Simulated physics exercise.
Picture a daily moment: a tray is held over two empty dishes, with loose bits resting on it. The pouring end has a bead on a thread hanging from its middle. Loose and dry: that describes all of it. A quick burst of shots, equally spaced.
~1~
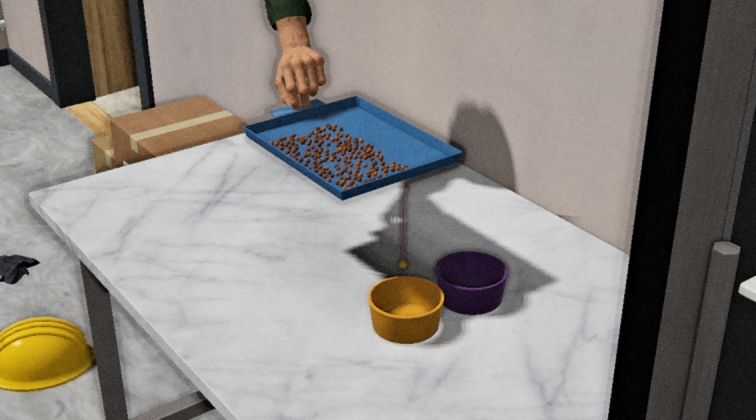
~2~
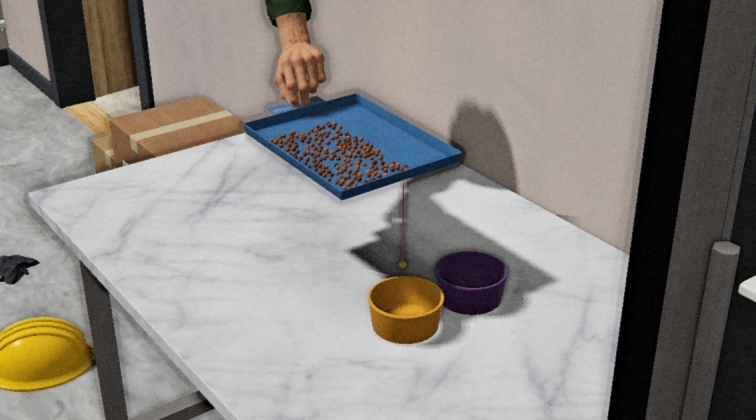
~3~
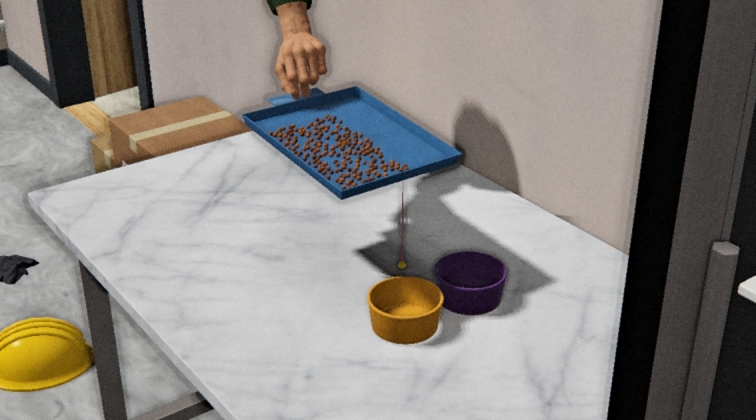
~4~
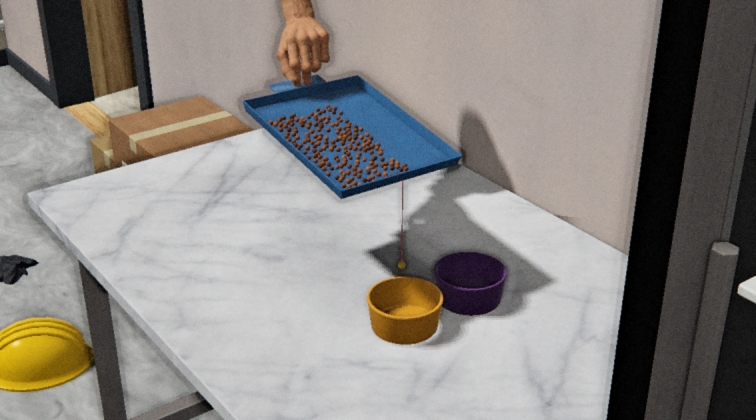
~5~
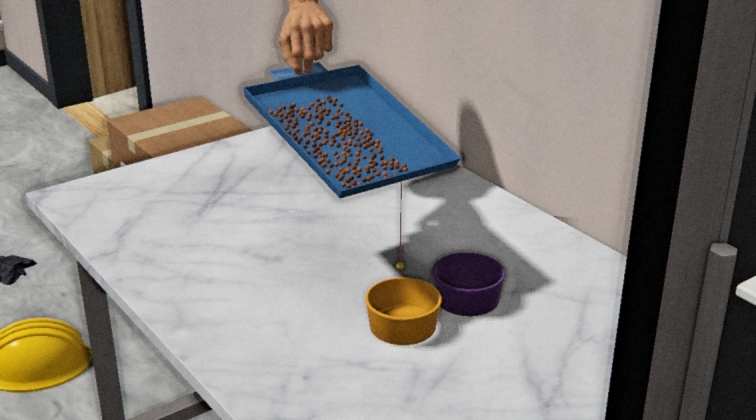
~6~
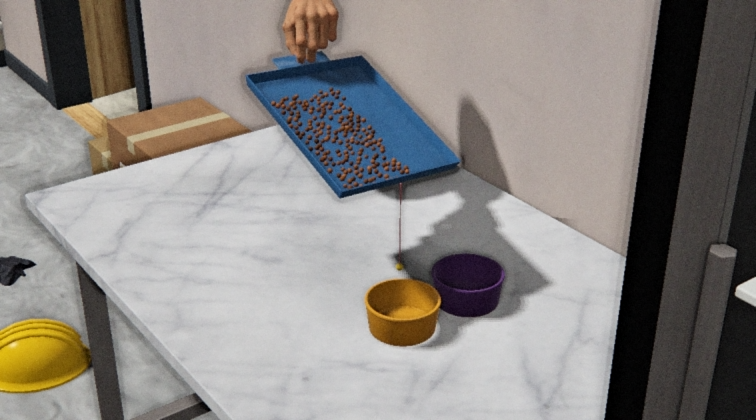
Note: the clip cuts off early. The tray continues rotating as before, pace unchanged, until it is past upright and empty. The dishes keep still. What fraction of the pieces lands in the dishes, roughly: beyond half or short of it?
The dishes will catch most of the load.
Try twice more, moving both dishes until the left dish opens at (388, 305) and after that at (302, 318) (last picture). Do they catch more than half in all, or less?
Taking them in turn, it's beyond half and then short of half.
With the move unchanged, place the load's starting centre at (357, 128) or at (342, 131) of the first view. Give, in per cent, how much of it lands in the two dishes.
It comes to about 90 per cent the first time and about 90 per cent the second.
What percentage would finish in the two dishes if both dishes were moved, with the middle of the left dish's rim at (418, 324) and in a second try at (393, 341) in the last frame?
Trial 1 near 10 percent, trial 2 near 10 percent.
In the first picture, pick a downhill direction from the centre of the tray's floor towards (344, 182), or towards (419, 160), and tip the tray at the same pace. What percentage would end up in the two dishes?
The first gives 0 %, the second 30 %.
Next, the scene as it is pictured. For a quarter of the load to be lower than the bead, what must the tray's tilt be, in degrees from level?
Near 105 degrees.
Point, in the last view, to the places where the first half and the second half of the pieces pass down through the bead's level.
At (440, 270) for the first part, then at (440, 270) for the others.
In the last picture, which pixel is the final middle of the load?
Around (449, 304), give or take.
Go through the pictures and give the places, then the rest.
The first picture shows corners of the pouring end at (342, 190) and (458, 152), level; middle of the load at (335, 157), cereal balls; left dish at (429, 325); right dish at (494, 296); bead on its thread at (403, 265).
The second picture shows corners of the pouring end at (342, 189) and (458, 152), level; middle of the load at (334, 156).
The third picture shows corners of the pouring end at (342, 189) and (458, 153), tipped barely, lowest at the right corner; middle of the load at (334, 152).
The fourth picture shows corners of the pouring end at (343, 189) and (458, 155), tipped a little, lowest at the right corner; middle of the load at (334, 146).
The fifth picture shows corners of the pouring end at (342, 189) and (458, 157), tipped a little, lowest at the right corner; middle of the load at (334, 141).
The sixth picture shows corners of the pouring end at (343, 189) and (457, 160), tipped clearly, lowest at the right corner; middle of the load at (336, 138); left dish at (425, 327); right dish at (491, 299).
Soon after the last picture, tray tipped steeply; nearly all on the tray; a stray few in the right dish; a small part in the air.
A little later, tray tipped past a quarter turn; about half on the tray; a small part in the left dish; a small part in the right dish; a small part outside both; about a third in the air.
Later still, tray tipped past a quarter turn; about a third in the left dish; about half in the right dish; about a quarter outside both.
At rest, tray tipped past a quarter turn; about a third in the left dish; about half in the right dish; about a quarter outside both.
